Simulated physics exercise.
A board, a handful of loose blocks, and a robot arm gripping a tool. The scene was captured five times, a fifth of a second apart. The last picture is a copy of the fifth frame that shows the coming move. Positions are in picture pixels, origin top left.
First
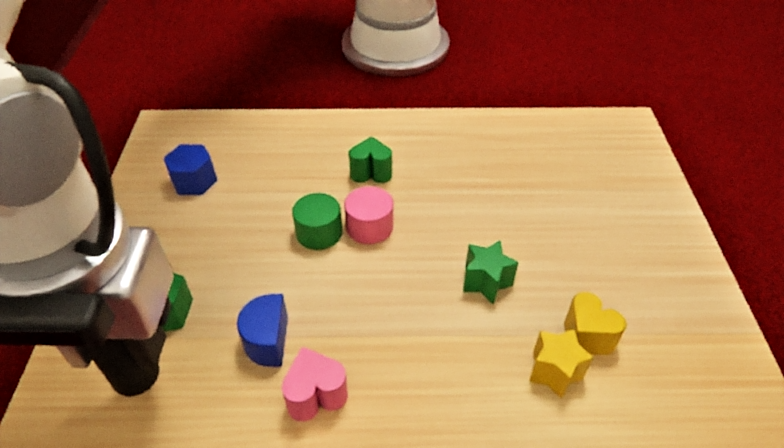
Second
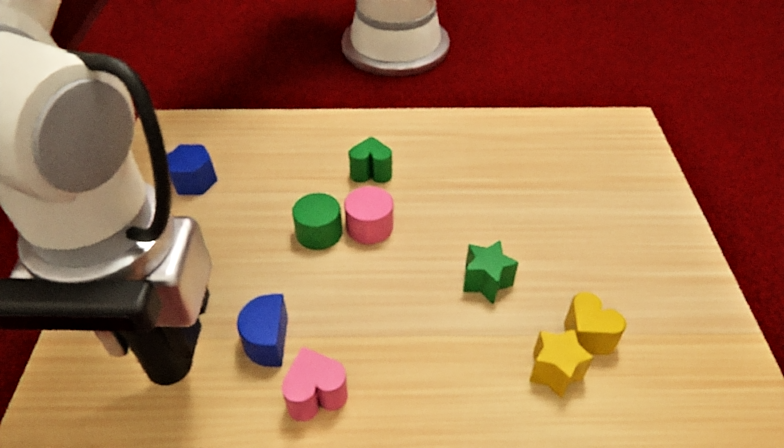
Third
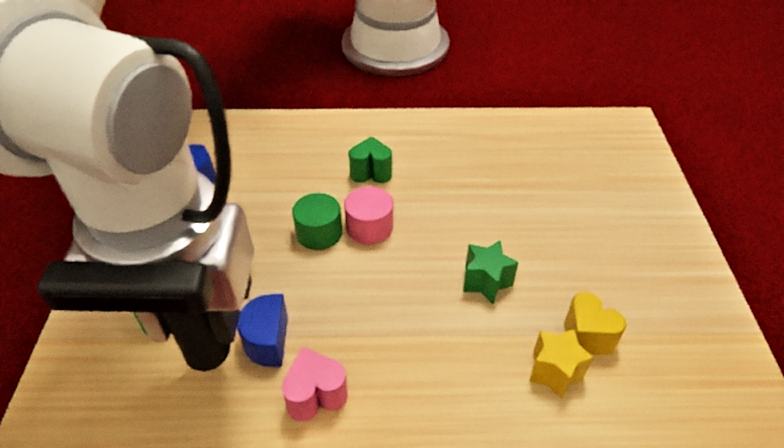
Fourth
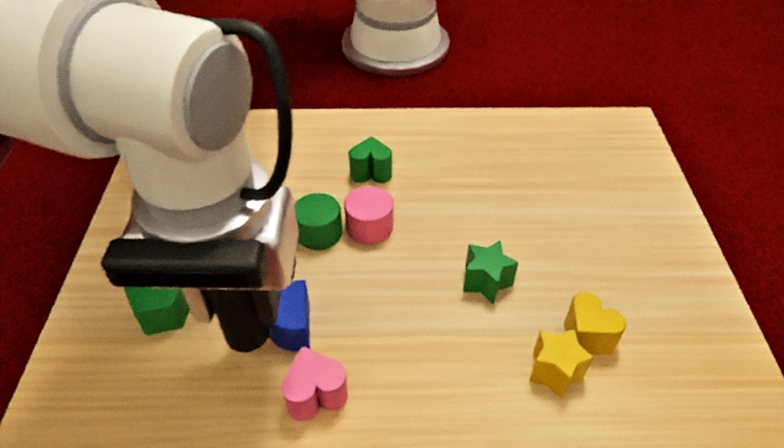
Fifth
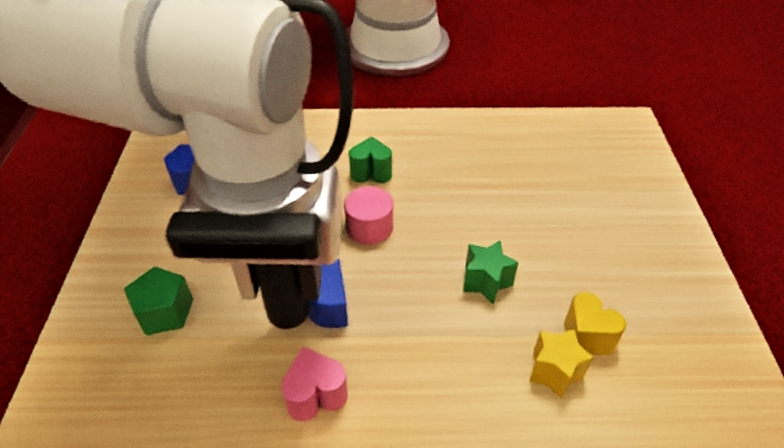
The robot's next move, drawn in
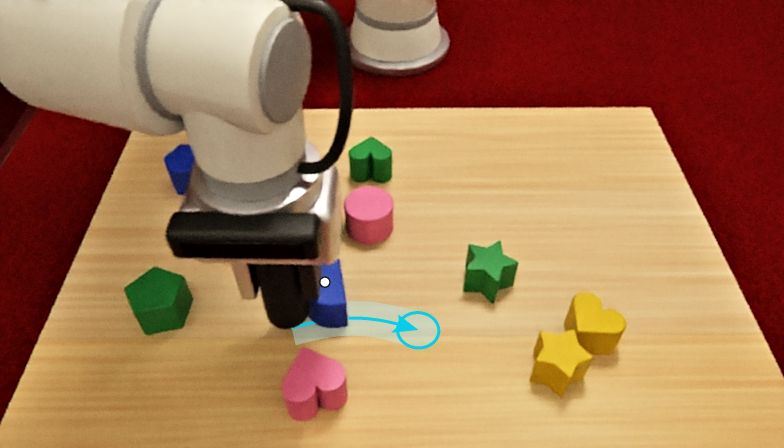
A light wooden table on a red floor is seen from above at a fixed angle, with a white robot arm at the left and a pale round base behind the far edge. Blue, green, pink and yellow blocks lie scattered, the yellow heart and star at the right. The arm moves its black tool rightward and slightly away, pushing the blue D-shaped block a short way above the pink heart.
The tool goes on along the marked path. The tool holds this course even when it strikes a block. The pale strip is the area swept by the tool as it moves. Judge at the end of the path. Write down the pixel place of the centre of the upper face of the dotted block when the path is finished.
The spot you're after is about (372, 261) in the image.
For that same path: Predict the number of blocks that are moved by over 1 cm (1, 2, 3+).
The number is one.
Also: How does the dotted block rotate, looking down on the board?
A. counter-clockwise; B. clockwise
I choose A.
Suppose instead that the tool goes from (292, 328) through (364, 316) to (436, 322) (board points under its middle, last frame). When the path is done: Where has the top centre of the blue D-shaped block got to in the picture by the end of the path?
It sits at (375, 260).
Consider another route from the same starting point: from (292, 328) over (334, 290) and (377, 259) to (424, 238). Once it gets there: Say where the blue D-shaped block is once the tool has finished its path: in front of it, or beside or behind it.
By then it is in front of the tool.
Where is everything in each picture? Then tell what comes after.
In the first frame, tool's lower end at (136, 376); pink heart at (312, 375); blue D-shaped block at (261, 318).
In the second frame, tool at (170, 365); blocks still.
In the third frame, tool at (208, 352); blocks still.
In the fourth frame, tool at (248, 334); blue D-shaped block at (287, 304).
In the fifth frame, tool at (288, 312); pink heart at (312, 375); blue D-shaped block at (325, 282).
Drawn move, from (292, 328) by way of (334, 319) and (377, 320) to (418, 330); the dot is on the blue D-shaped block.
What follows on the original path. One third of the way, tool at (333, 303); blue D-shaped block at (357, 267), turned 35° anticlockwise.
Two thirds of the way, tool at (377, 304); blue D-shaped block at (372, 261), turned 75° anticlockwise.
At the end, tool at (419, 314); pink heart still; blue D-shaped block at (372, 261), turned 75° anticlockwise.
